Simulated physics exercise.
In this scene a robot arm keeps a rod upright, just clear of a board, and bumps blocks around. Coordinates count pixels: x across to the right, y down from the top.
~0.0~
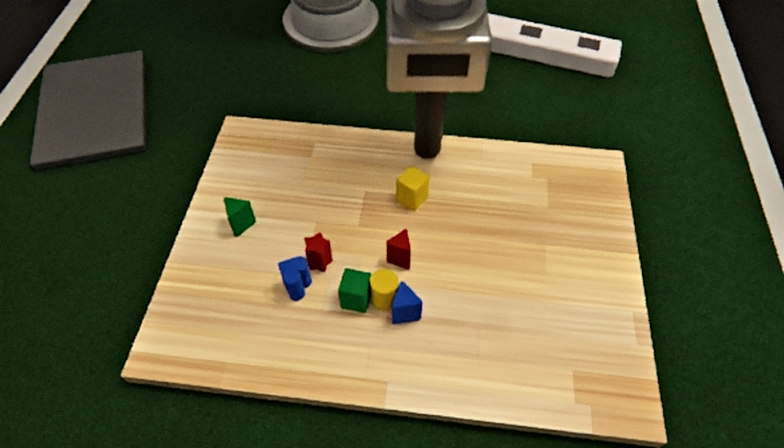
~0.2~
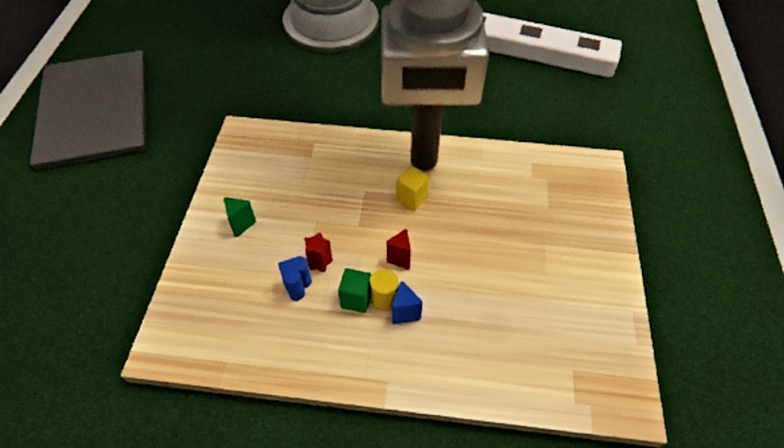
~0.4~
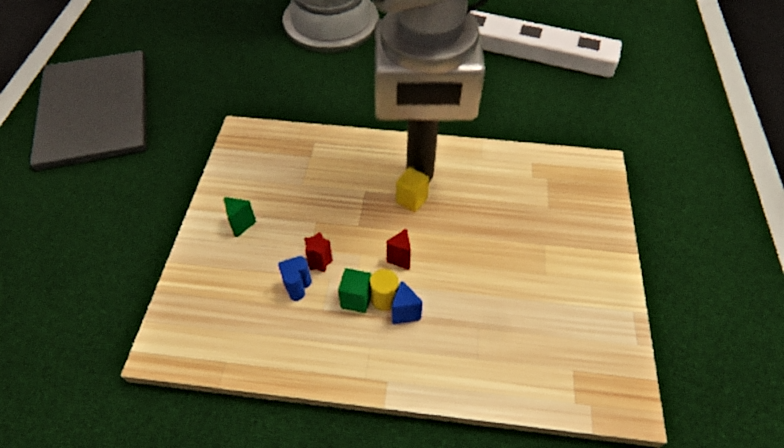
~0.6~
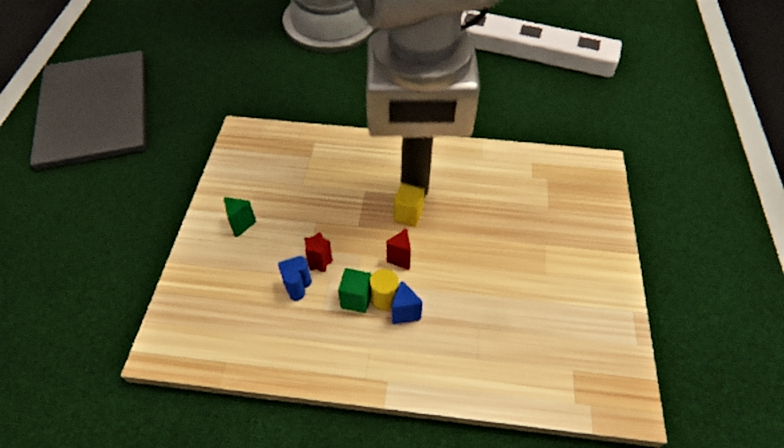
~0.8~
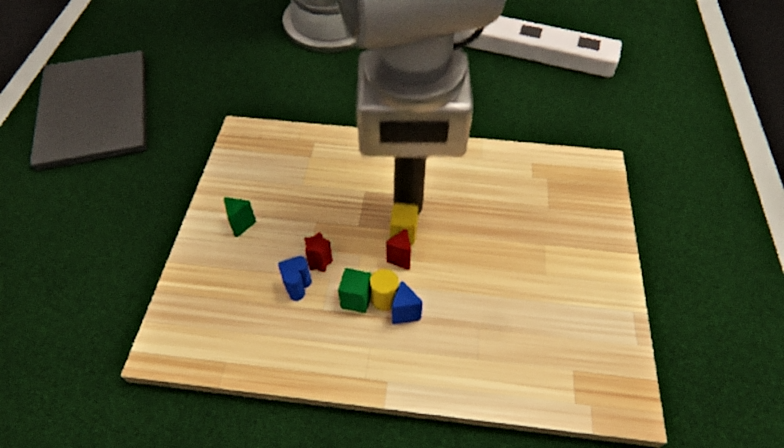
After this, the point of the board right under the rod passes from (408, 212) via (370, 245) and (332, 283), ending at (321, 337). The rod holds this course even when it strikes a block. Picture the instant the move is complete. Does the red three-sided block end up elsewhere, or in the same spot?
Put simply, it goes somewhere else.
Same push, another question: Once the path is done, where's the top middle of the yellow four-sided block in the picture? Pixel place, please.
That would be at about pixel (395, 238).
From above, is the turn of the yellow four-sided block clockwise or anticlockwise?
Viewed from above: Anti-clockwise.
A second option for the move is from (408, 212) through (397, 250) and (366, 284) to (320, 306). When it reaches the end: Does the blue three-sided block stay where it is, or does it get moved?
Here's my answer: The blue three-sided block gets displaced.
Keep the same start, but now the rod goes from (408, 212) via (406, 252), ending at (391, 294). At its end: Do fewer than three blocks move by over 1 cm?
Final answer: No.
On the path given first. One third of the way, rod (370, 240); red three-sided block (405, 256); yellow four-sided block (395, 238), turned 50° anticlockwise.
Two thirds of the way, rod (331, 278); red star block (313, 243); green four-sided block (355, 286), turned 20° anticlockwise; red three-sided block (405, 257); yellow four-sided block (395, 238), turned 50° anticlockwise.
At the end, rod (320, 332); red star block (313, 243); green four-sided block (355, 292), turned 55° anticlockwise; red three-sided block (405, 257); yellow four-sided block (395, 238), turned 50° anticlockwise.
